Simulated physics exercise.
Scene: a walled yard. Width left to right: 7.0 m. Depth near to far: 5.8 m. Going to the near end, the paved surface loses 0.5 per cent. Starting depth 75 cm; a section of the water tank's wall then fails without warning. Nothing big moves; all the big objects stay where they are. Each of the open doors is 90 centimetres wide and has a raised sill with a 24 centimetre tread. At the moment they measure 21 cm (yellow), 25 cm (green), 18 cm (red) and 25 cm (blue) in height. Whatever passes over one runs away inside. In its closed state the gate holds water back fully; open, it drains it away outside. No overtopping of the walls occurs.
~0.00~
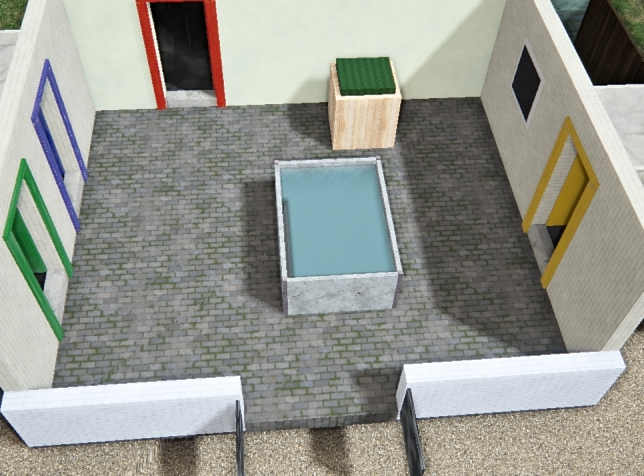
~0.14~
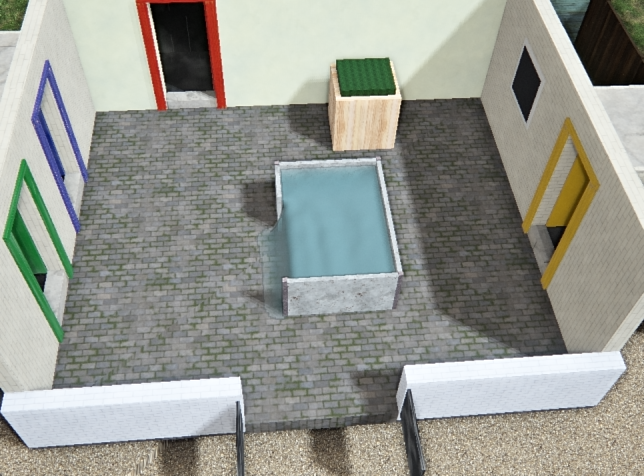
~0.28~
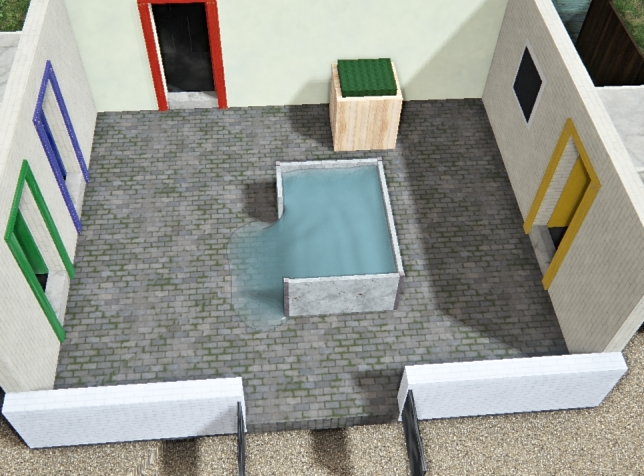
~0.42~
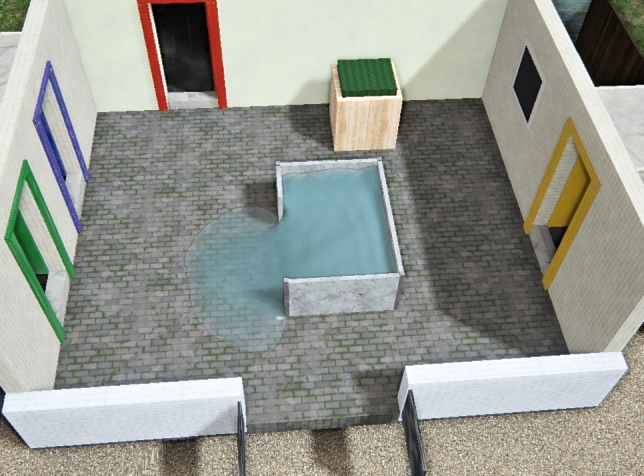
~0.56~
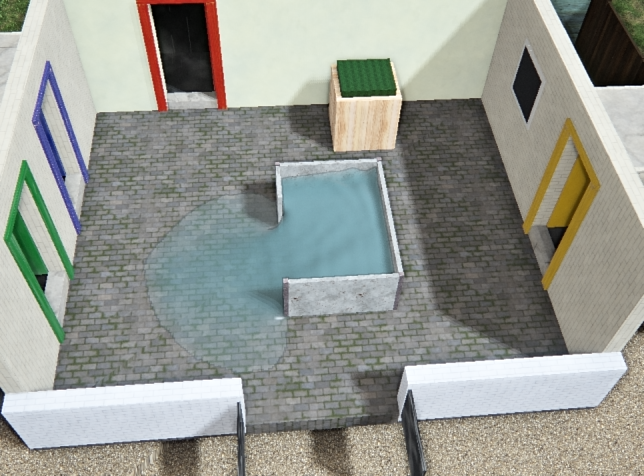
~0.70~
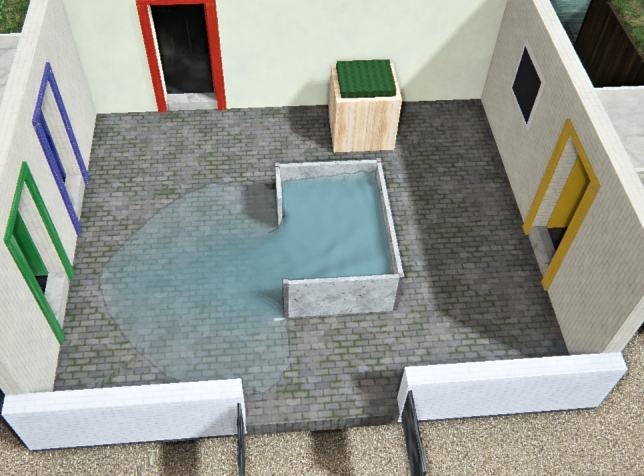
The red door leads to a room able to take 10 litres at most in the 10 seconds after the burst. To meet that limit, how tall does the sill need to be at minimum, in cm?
At least 11 cm or so.
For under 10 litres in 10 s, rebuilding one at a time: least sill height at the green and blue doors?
Close to 32 cm (green) and close to 18 cm (blue).
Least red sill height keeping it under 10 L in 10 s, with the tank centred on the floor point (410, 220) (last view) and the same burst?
A height near 8.5 cm.
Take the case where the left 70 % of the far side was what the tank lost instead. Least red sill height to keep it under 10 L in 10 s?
You'd want it roughly 16 centimetres tall.
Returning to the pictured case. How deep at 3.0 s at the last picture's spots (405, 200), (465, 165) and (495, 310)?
About 0, 0 and 0 cm respectively.
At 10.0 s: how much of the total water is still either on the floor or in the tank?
Something like 88 per cent of it remains.
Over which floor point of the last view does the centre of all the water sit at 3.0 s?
The water is centred near (189, 273).
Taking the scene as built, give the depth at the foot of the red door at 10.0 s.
6.0 cm.
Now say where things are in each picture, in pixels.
In the first frame, the water tank at (335, 218) is whole and still, 75 cm deep; the red door at (185, 62) is dry.
In the second frame, the gap is at (285, 261), the front 0.3 m out at (262, 243); the back of the water tank holds 75 cm.
In the third frame, water pours out at (286, 261) and has run 0.8 m, to (232, 255); about 12 cm deep outside, 73 cm at the back.
In the fourth frame, the gap is at (286, 263), the front 1.4 m out at (192, 274); the back of the water tank holds 66 cm.
In the fifth frame, the gap is at (285, 263), the front 2.0 m out at (150, 273); the back of the water tank holds 64 cm.
In the sixth frame, the front is at (108, 290), 2.6 m from the gap at (285, 264); 6.5 m2 of floor is wet, 61 cm left at the back; the red door at (186, 65), 3.9 m from the gap, is still 2.0 m from the nearest water.
After 1.4 s water covers 30 % of the floor, deepest (37 cm) near (69, 292); it has not reached the red door.
After 3.0 s water covers 40 % of the floor, deepest (28 cm) near (49, 422); 6 cm at the red door, 0 litres in over its 18 cm sill.
After 10.0 s water covers 95 % of the floor, deepest (10 cm) near (320, 195); 6 cm at the red door, 0 litres in over its 18 cm sill.
At the red door as built, the water arrived by 2.9 s and peaked near 15 cm at 5.4 s.
Run again over the same 10 s with other heights there, 24 litres in over 9 cm, 6 litres over 12 cm. The limit of 10 litres is kept from about 11 cm up.
